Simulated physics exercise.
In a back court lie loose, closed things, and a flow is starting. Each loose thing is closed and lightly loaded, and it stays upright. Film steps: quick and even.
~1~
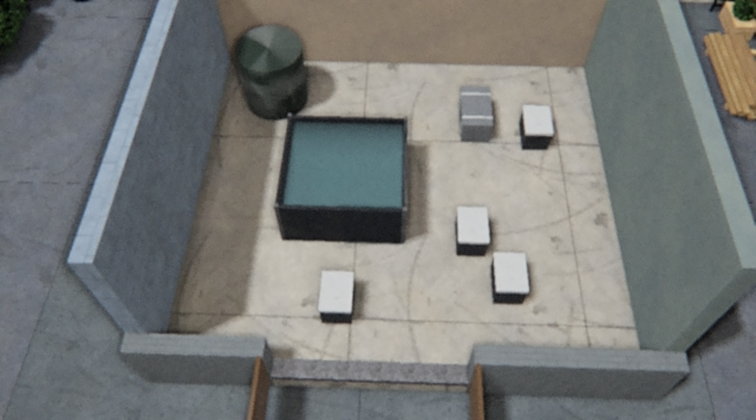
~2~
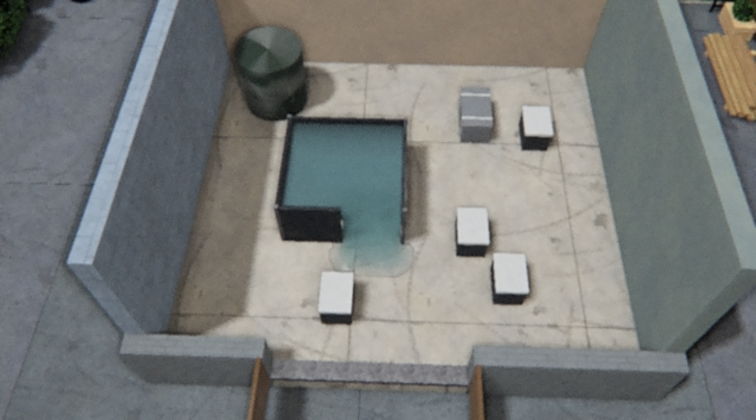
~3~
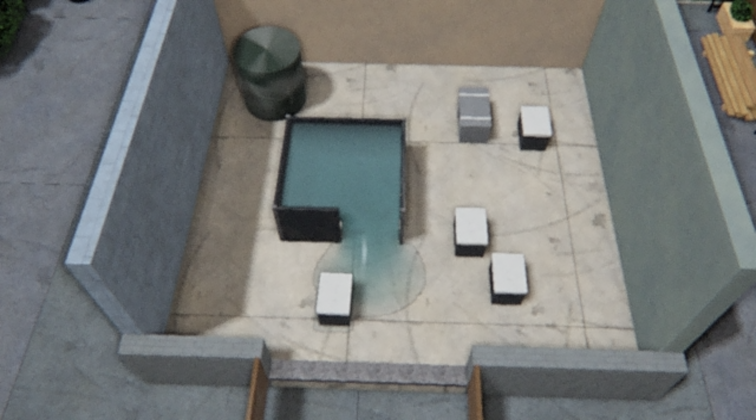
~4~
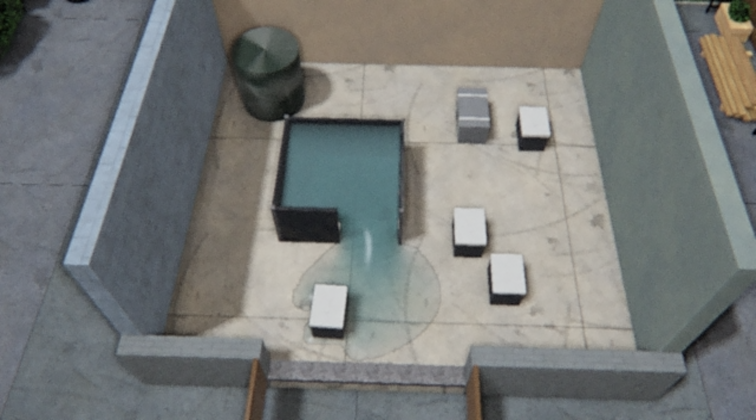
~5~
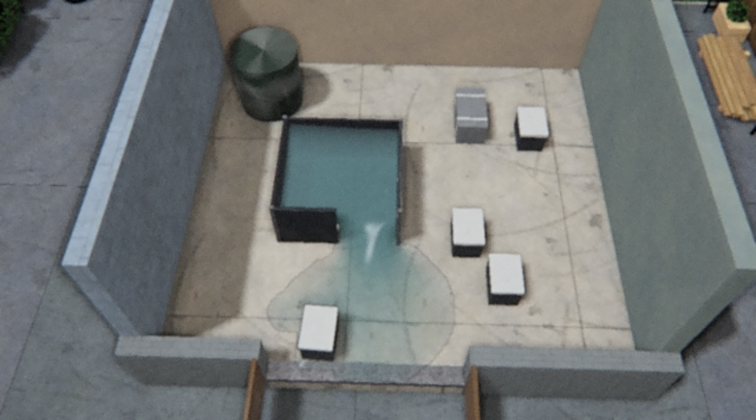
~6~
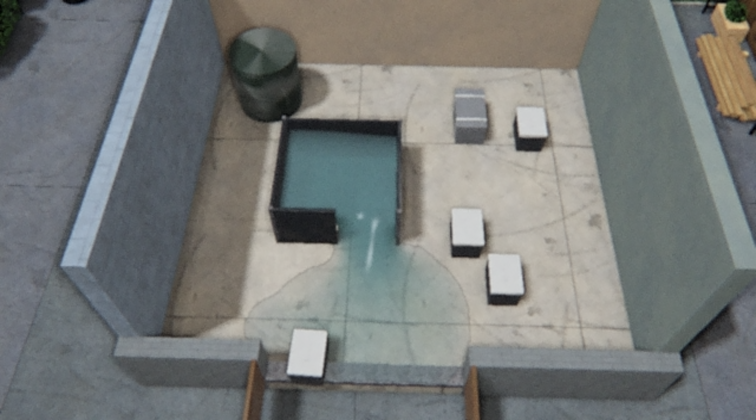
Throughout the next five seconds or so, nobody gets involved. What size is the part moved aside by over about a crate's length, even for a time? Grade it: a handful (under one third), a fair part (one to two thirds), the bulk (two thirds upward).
A handful.
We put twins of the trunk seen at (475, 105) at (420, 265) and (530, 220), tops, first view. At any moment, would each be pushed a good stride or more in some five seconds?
First goes the distance, second falls short.
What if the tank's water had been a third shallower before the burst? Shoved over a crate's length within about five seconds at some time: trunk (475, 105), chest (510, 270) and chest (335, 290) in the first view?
Order as given: Not past it; not past it; displaced that much.
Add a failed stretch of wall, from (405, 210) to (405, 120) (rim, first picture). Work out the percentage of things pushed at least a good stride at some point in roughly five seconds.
Roughly 100 per cent.
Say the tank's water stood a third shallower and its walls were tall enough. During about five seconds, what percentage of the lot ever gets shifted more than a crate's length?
Share displaced: Approx. 20 percent.
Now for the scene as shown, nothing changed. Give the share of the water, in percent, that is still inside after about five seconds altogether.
About 46 percent.
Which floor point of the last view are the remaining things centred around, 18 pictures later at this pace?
Average floor point: Approx. (490, 193).
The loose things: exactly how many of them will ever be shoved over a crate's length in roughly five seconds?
That comes out at 1.
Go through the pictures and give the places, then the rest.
The first picture shows a chest at (336, 291), on the bottom; a trunk at (477, 105) rests on the ground; 0 of 5 have shifted.
The second picture shows a chest at (336, 292) rests on the ground; a trunk at (476, 106), on the bottom; 0 of 5 have shifted.
The third picture shows a chest at (335, 293) rests on the ground; a trunk at (475, 106), on the bottom; 0 of 5 have shifted.
The fourth picture shows a chest at (329, 305), on the bottom, close to its start; a trunk at (473, 107) rests on the ground; 1 of 5 have shifted.
The fifth picture shows a chest at (318, 327) rests on the ground, a stride from its start; a trunk at (472, 107), on the bottom; 1 of 5 have shifted.
The sixth picture shows a chest at (308, 352) rests on the ground, a stride from its start; a trunk at (471, 107), on the bottom; 1 of 5 have shifted.
A moment on, 1 of 5 are well off their spots; 0 afloat.
Next, 1 of 5 are well off their spots; 0 afloat.
Later, 1 of 5 are well off their spots; 0 afloat.
In the end, 1 of 5 are well off their spots, and 1 have been at some point; 0 afloat.
